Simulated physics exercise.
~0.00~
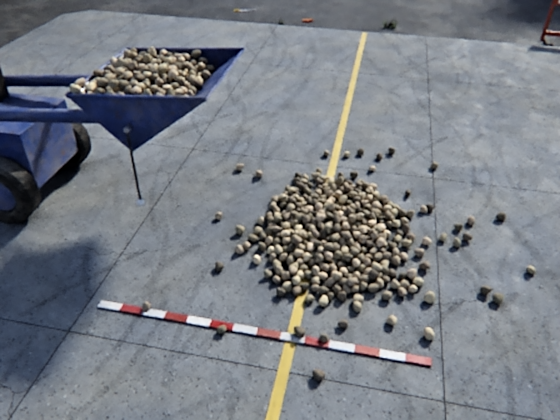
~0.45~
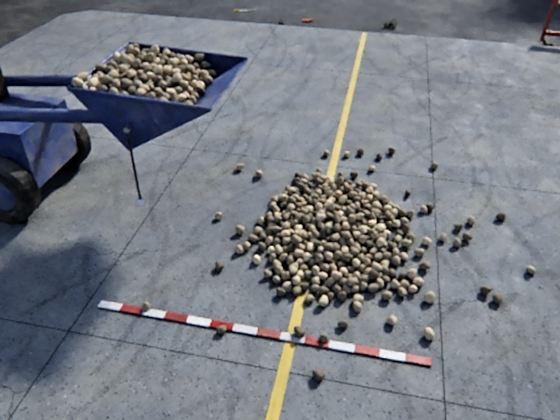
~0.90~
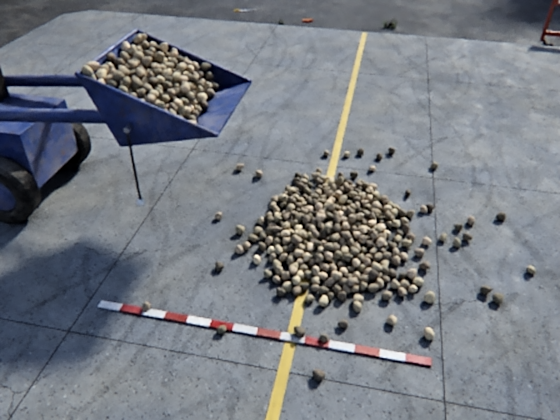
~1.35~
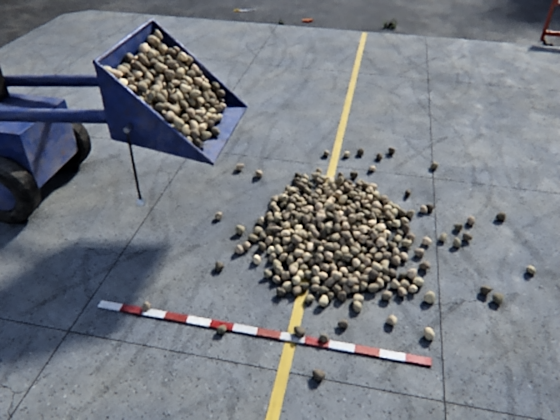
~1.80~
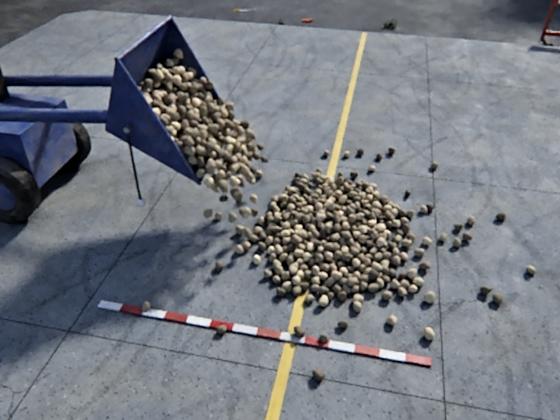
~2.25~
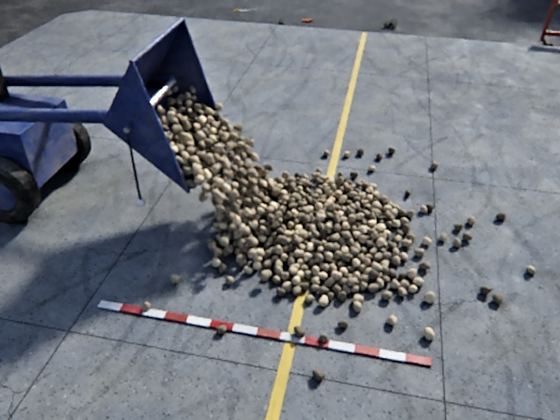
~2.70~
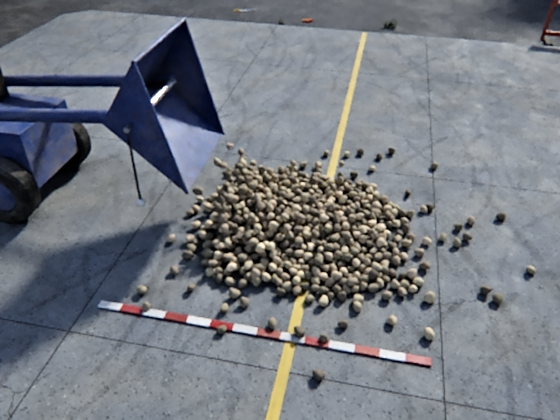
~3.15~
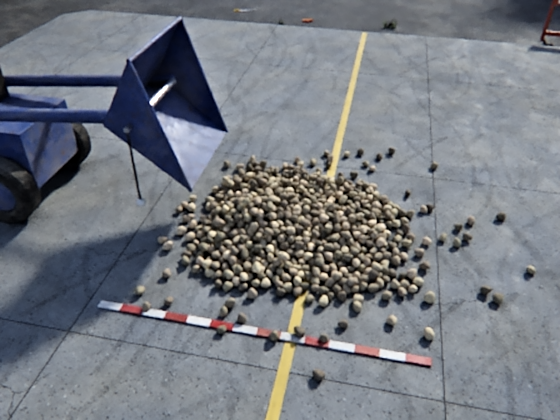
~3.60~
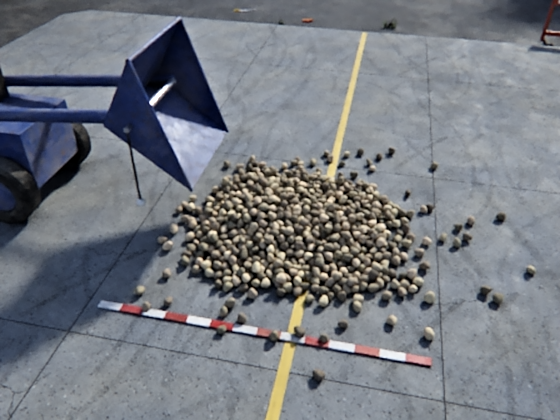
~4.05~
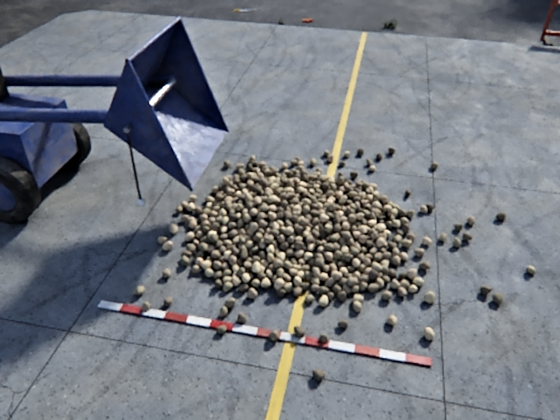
At first, a blue bucket full of rounded stones is held level at the left, while a loose pile of similar stones lies across a yellow line on the grey ground, behind a red and white striped strip. The bucket tips forward to the right, and its stones slide toward the lower lip. They pour out in a thick stream onto the near left side of the pile. As the bucket empties, the heap spreads leftward and a few stones roll close to the strip. Finally, the empty bucket stays steeply tilted above the broadened, motionless pile, most of it left of the line.
